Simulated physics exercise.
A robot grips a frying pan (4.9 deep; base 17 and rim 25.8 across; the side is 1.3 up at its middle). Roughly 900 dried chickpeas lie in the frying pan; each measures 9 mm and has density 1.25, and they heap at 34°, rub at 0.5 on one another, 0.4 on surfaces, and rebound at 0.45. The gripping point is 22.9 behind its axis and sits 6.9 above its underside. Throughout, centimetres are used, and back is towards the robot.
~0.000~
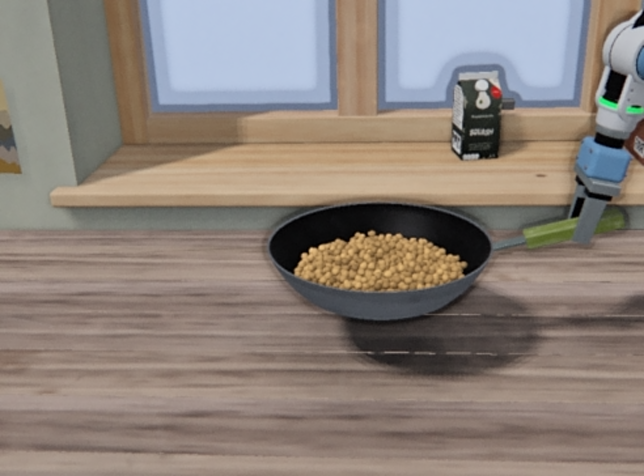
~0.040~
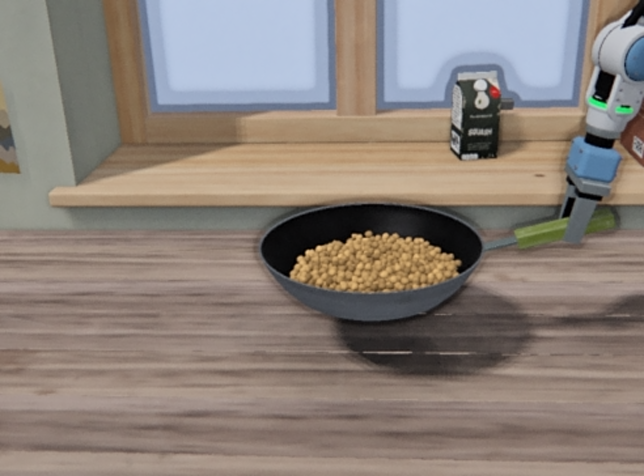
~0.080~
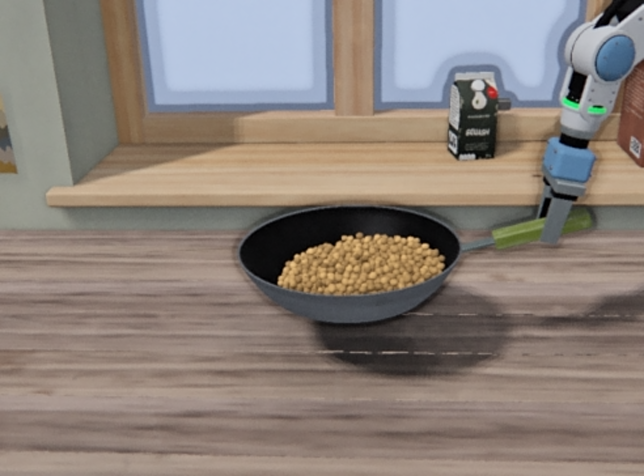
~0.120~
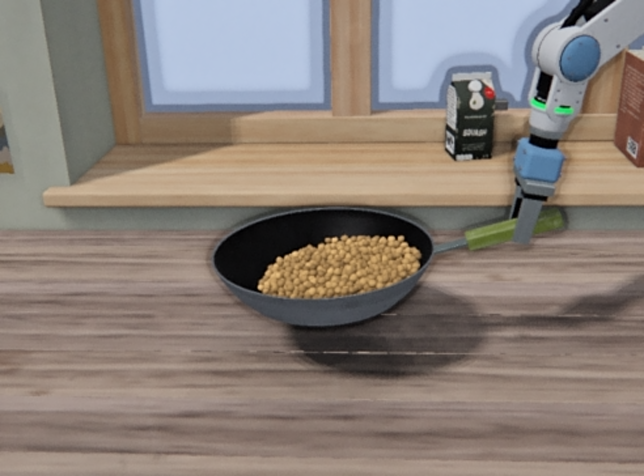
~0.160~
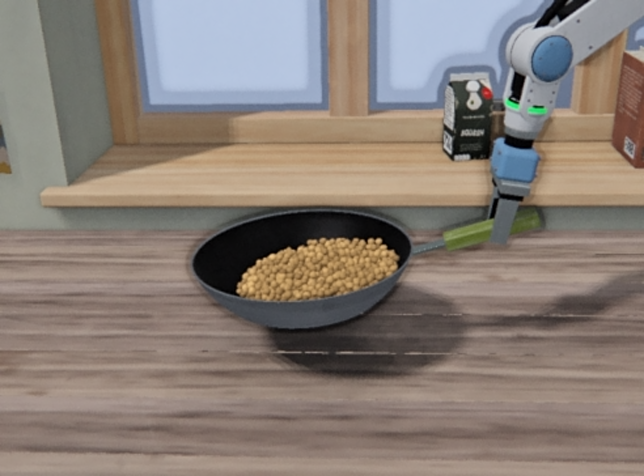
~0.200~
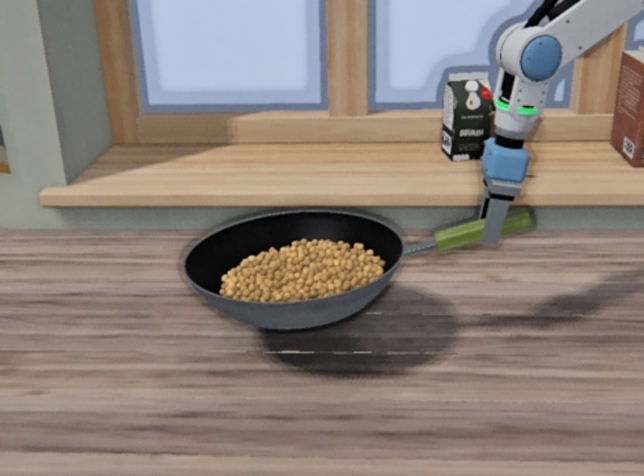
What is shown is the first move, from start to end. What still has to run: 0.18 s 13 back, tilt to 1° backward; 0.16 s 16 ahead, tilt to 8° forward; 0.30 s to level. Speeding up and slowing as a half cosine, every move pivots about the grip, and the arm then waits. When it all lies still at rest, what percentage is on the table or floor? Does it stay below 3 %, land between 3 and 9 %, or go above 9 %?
It stays below 3 %.
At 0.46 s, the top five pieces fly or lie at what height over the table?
I'd say close to 17 cm on average.
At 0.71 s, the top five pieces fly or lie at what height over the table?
31 cm, roughly.
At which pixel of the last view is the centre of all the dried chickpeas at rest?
Centre at rest, last frame: Approx. (230, 267) px.
After 0.46 s, tilted 3° forward, highest piece 17 above the table; 900 in the frying pan.
After 0.71 s, tilted 3° forward, highest piece 34 above the table; 864 in the frying pan, 36 in flight or on a rim.
After 1.04 s, level, highest piece 16 above the table; 890 in the frying pan, 7 on the table or floor, 3 in flight or on a rim.
After 2.09 s, level, highest piece 16 above the table; 890 in the frying pan, 10 on the table or floor.
At rest, 890 in the frying pan, 10 on the table or floor. That is 1 % on the table or floor.
